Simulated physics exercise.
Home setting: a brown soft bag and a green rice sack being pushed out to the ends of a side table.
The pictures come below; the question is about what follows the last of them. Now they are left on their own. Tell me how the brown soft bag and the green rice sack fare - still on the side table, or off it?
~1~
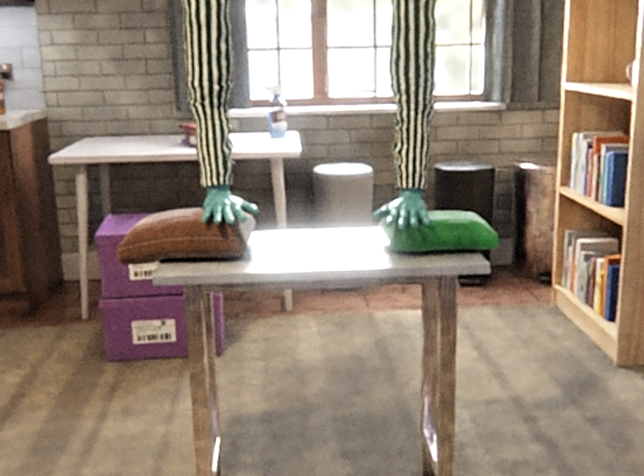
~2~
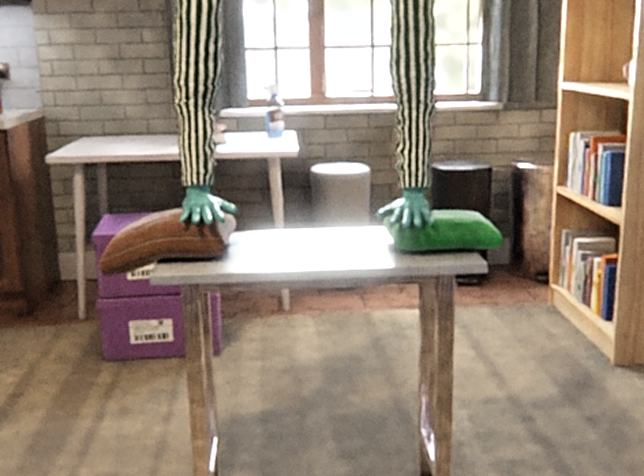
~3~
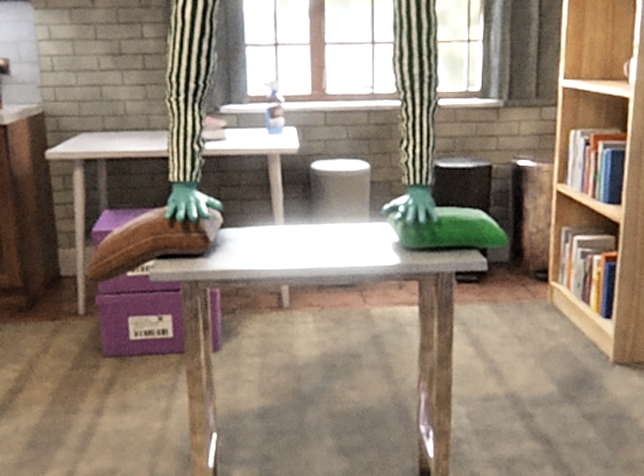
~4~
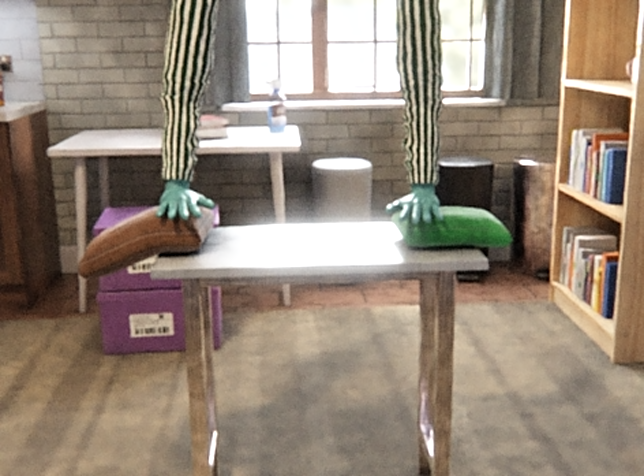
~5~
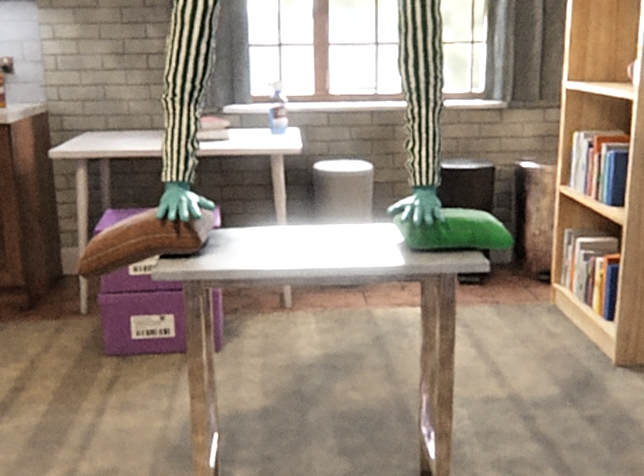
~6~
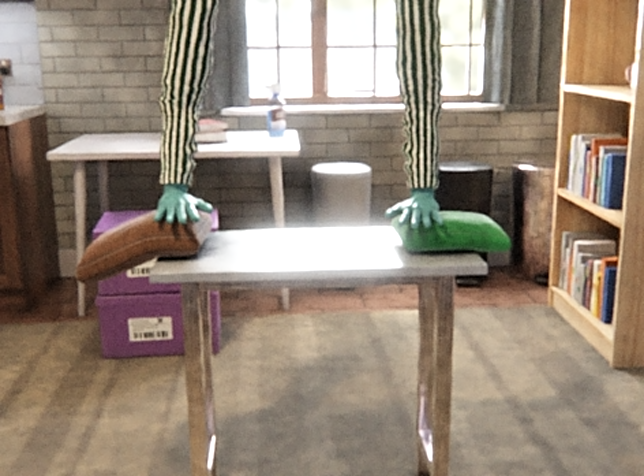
One by one: The brown soft bag does not stay. The green rice sack does not leave.
Then, 0.28 s past the final frame, soft bag tipping outwards near (140, 263); rice sack unmoved.
Then, 0.54 s past the final frame, soft bag falling near (139, 408); rice sack unmoved.
Then, 0.78 s past the final frame, soft bag on the floor; rice sack unmoved.
When it is over, soft bag on the floor; rice sack unmoved. The brown soft bag goes down and the green rice sack stays up there.
